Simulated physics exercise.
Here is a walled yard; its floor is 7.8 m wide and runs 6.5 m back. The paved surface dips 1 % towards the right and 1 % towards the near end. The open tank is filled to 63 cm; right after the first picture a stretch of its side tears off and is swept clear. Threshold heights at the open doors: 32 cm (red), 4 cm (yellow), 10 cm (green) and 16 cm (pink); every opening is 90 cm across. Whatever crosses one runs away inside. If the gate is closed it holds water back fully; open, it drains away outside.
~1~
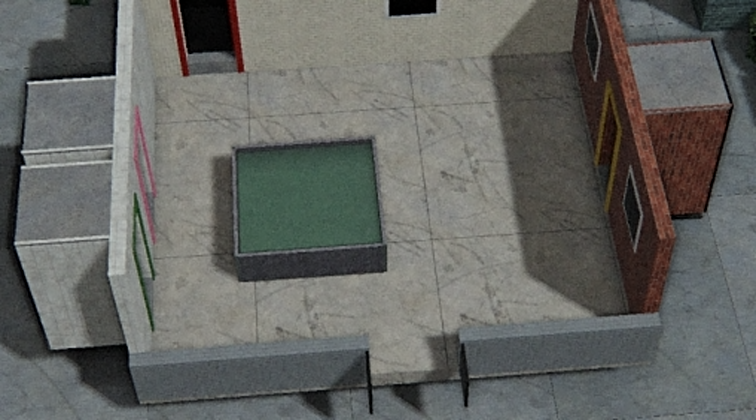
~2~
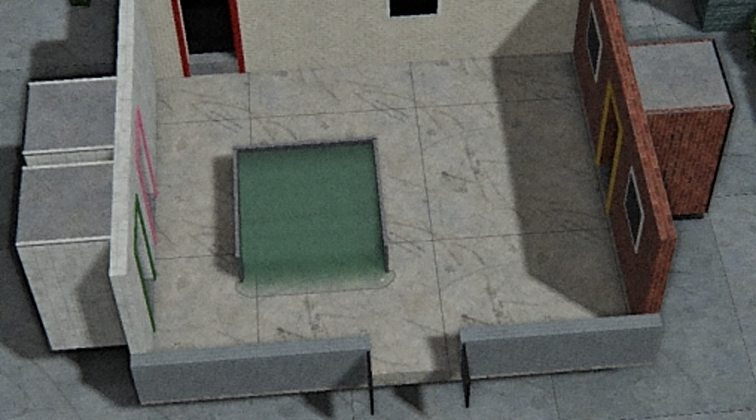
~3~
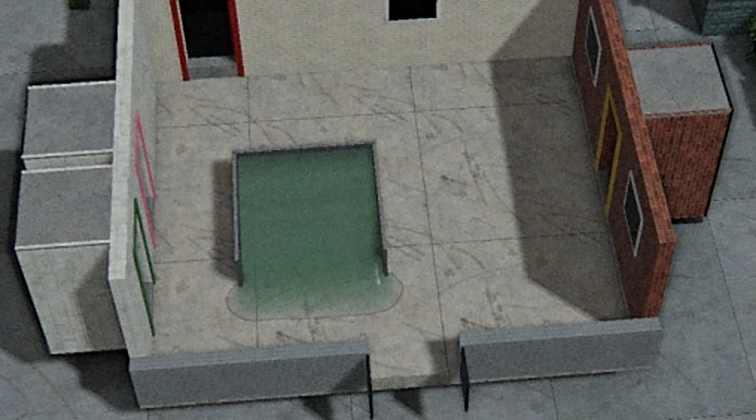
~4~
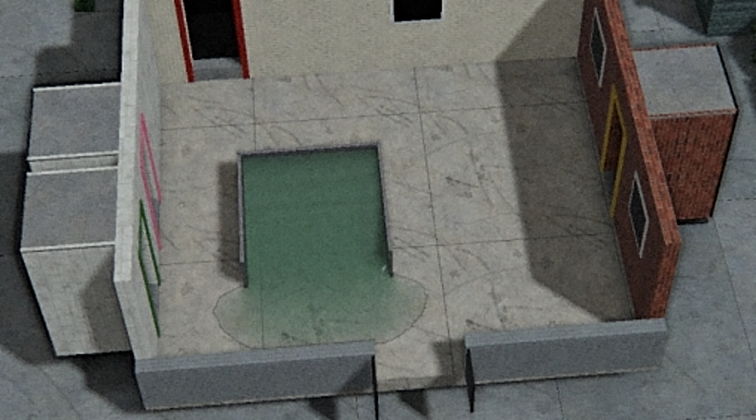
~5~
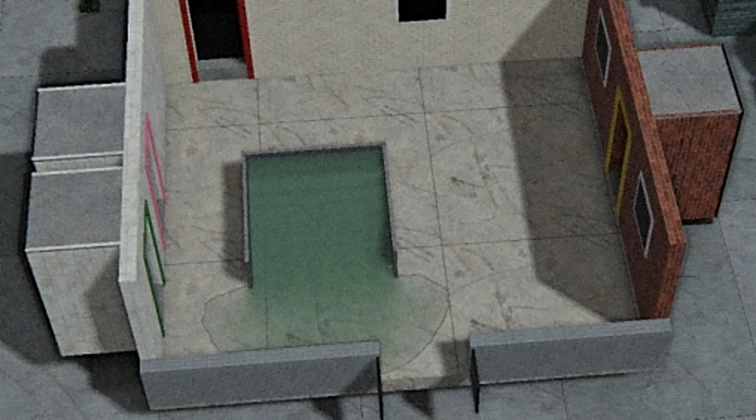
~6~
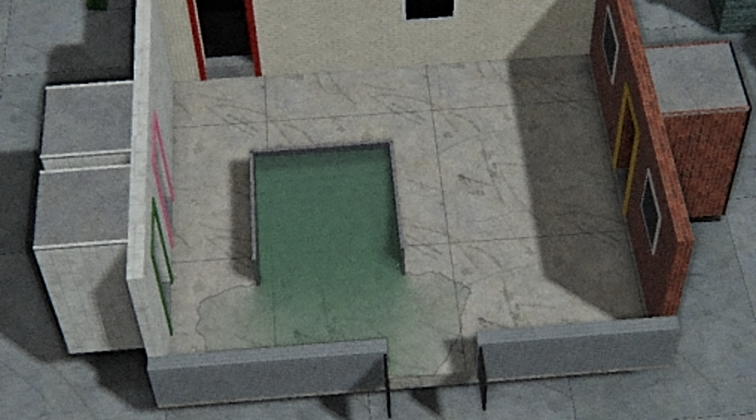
Green water pouring from the opened near side of a raised tank and spreading across the paved floor of a walled yard.
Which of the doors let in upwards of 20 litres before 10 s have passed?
Door by door: At the red door it stays under the limit; at the yellow door it keeps below the limit; at the green door it passes the limit; at the pink door it stays under the limit.
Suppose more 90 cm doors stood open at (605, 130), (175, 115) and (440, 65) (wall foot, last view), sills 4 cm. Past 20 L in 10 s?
In that order: Not over, above, under.
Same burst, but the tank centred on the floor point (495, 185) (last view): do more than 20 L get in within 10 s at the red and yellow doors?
Then: Red below, yellow over.
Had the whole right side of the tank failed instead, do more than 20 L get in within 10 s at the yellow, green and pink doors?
Then: Yellow past it, green not over, pink not over.
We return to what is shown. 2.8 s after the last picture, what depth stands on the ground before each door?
Depths in cm: Red 0, yellow 0, green 19, pink 6.
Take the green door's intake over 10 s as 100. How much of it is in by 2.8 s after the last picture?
Some 45 per cent by then.
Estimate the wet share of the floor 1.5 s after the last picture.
About 20 per cent.
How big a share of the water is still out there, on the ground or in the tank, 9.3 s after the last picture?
Some 72 per cent remains.
Then, 0.7 s after the last picture water covers 20 % of the floor and is deepest (48 cm) near (340, 358); red door not reached, yellow door not reached, green door 1 cm at the sill, 0 L in, pink door not reached.
Then, 1.5 s after the last picture water covers 20 % of the floor and is deepest (48 cm) near (182, 379); red door not reached, yellow door not reached, green door 14 cm at the sill, 0 L in, pink door not reached.
Then, 2.8 s after the last picture water covers 40 % of the floor and is deepest (30 cm) near (171, 380); red door not reached, yellow door not reached, green door 19 cm at the sill, 33 L in, pink door 6 cm at the sill, 0 L in.
Then, 5.3 s after the last picture water covers 65 % of the floor and is deepest (17 cm) near (213, 84); red door 15 cm at the sill, 0 L in, yellow door 5 cm at the sill, 0 L in, green door 10 cm at the sill, 73 L in, pink door 6 cm at the sill, 0 L in.
Then, 9.3 s after the last picture water covers 95 % of the floor and is deepest (13 cm) near (592, 110); red door 4 cm at the sill, 0 L in, yellow door 5 cm at the sill, 4 L in, green door 3 cm at the sill, 74 L in, pink door 4 cm at the sill, 0 L in.
